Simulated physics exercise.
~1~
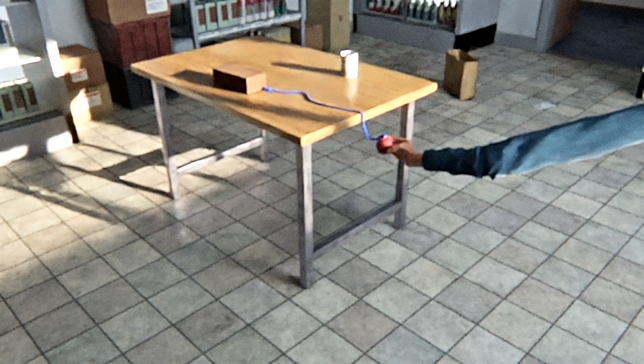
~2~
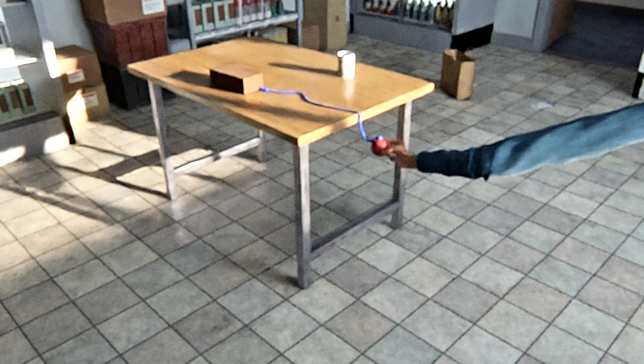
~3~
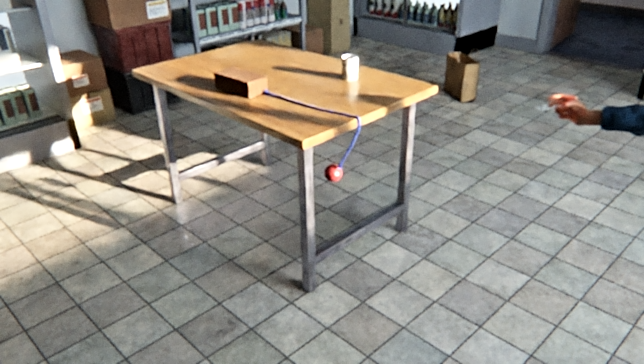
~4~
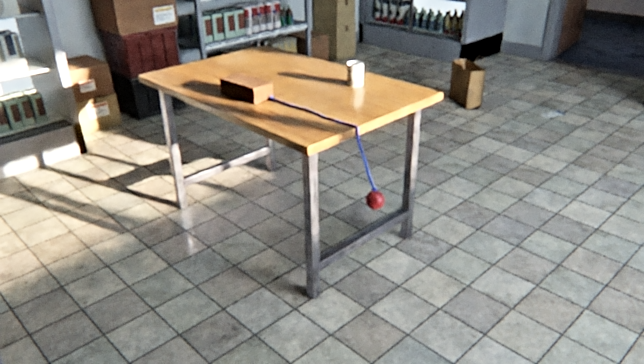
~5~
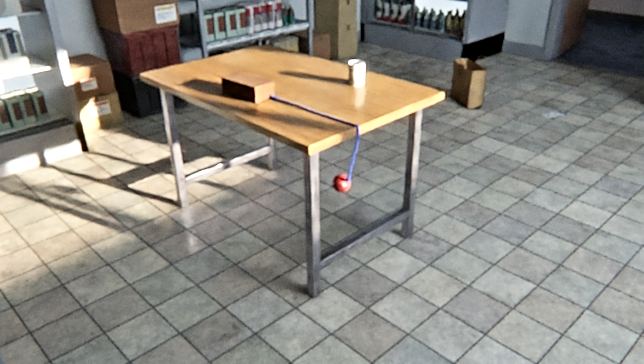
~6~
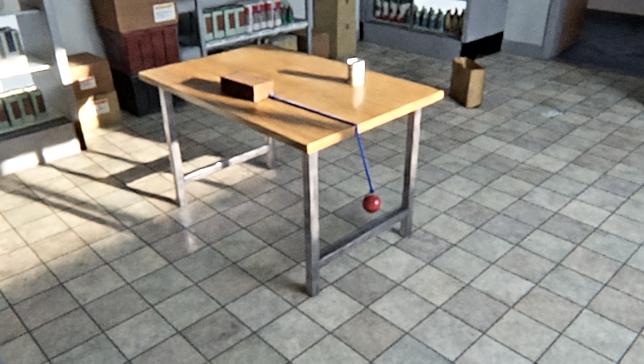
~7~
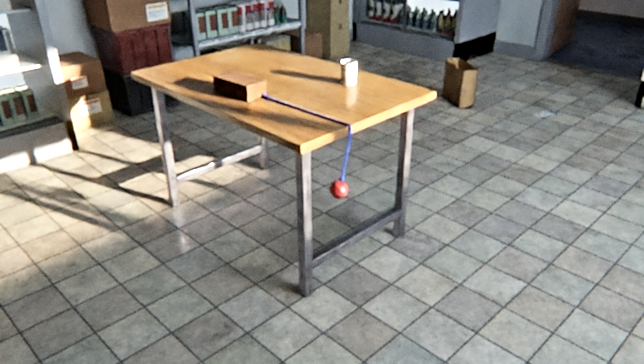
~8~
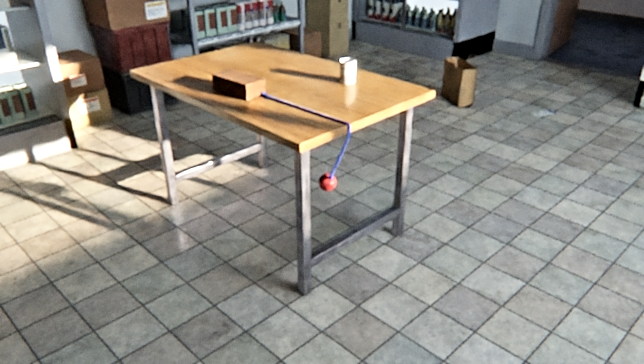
On a wooden table in a tiled room with stocked shelves, a blue cord ran from beside a brick to a red apple held past the edge; the hand let go and withdrew, and the apple swung back and forth, still dangling while brick and white cup stayed put.
